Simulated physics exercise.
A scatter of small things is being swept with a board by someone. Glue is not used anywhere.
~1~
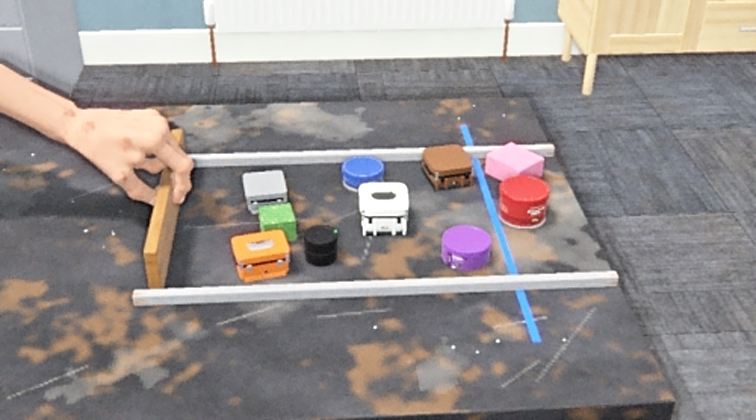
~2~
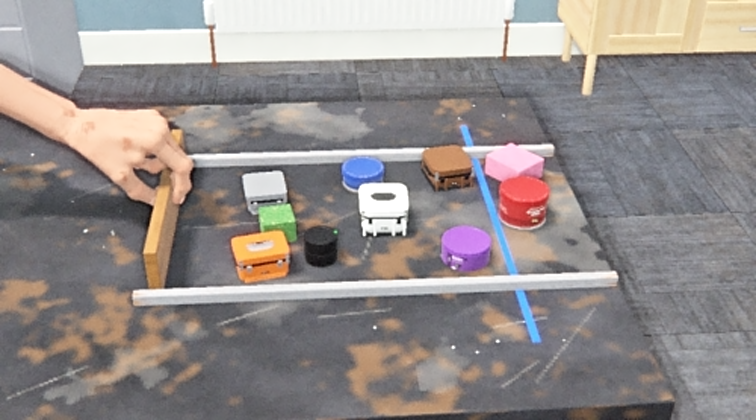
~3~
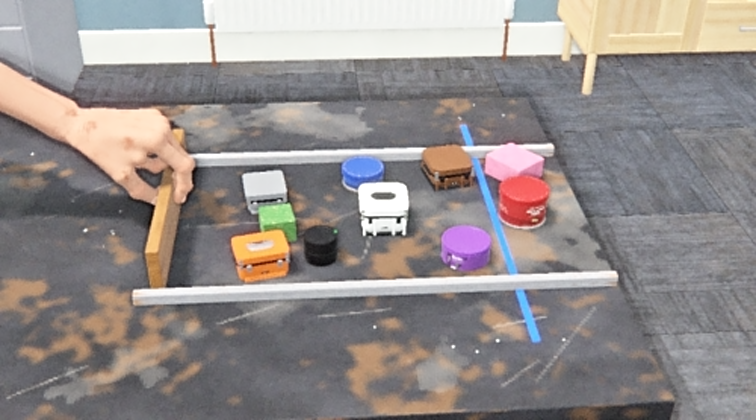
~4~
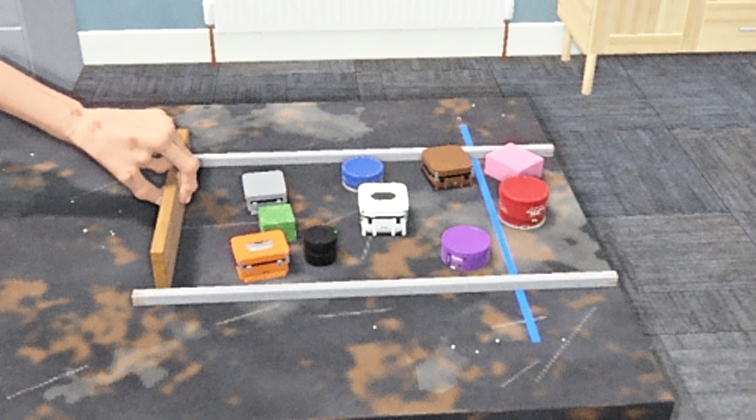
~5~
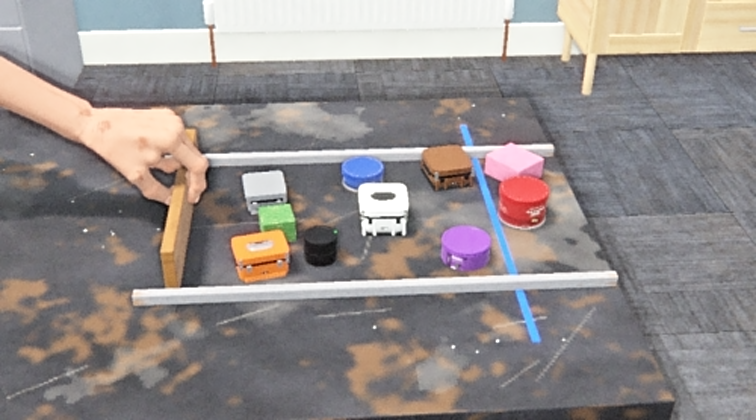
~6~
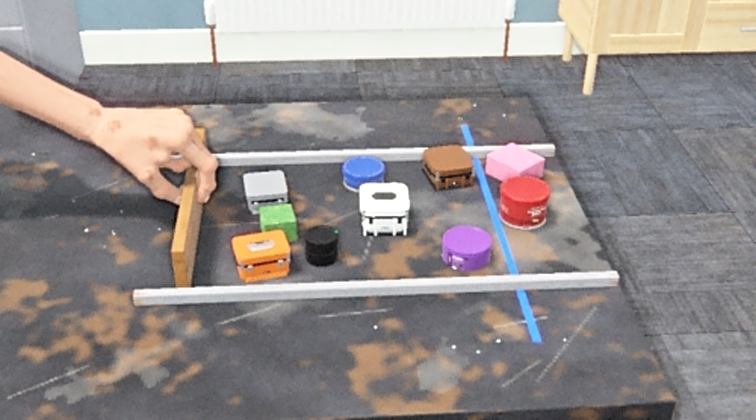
A hand held a wooden board upright between two pale rails on a dark, blotchy table, then slid it slightly right toward the scattered small cases and tins, which stayed almost still.
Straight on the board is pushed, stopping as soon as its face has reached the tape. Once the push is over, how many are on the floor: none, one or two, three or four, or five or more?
On the floor: One or two.
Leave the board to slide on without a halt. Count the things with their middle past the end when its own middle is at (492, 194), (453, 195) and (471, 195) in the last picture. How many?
Middles past end - pos 1: 2, pos 2: 0, pos 3: 0.
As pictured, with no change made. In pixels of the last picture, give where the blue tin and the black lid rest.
Result: One at about (499, 162), the other at about (548, 230).
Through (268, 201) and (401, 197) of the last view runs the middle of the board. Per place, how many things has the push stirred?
Note: First position 4; second position 8.
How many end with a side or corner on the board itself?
Number: 4.
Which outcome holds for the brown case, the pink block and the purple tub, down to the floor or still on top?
Final state: Brown case still on, pink block off, purple tub still on.
Soon after, none off yet; pink block at rest near (515, 166); red tin at rest near (524, 203); brown case at rest near (448, 168).
After that, none off yet; pink block displaced about its own width near (542, 167); red tin displaced a little near (550, 203); brown case displaced about its own width near (493, 166).
In the end, the number that fall off is one or two; gone, red tin and pink block.
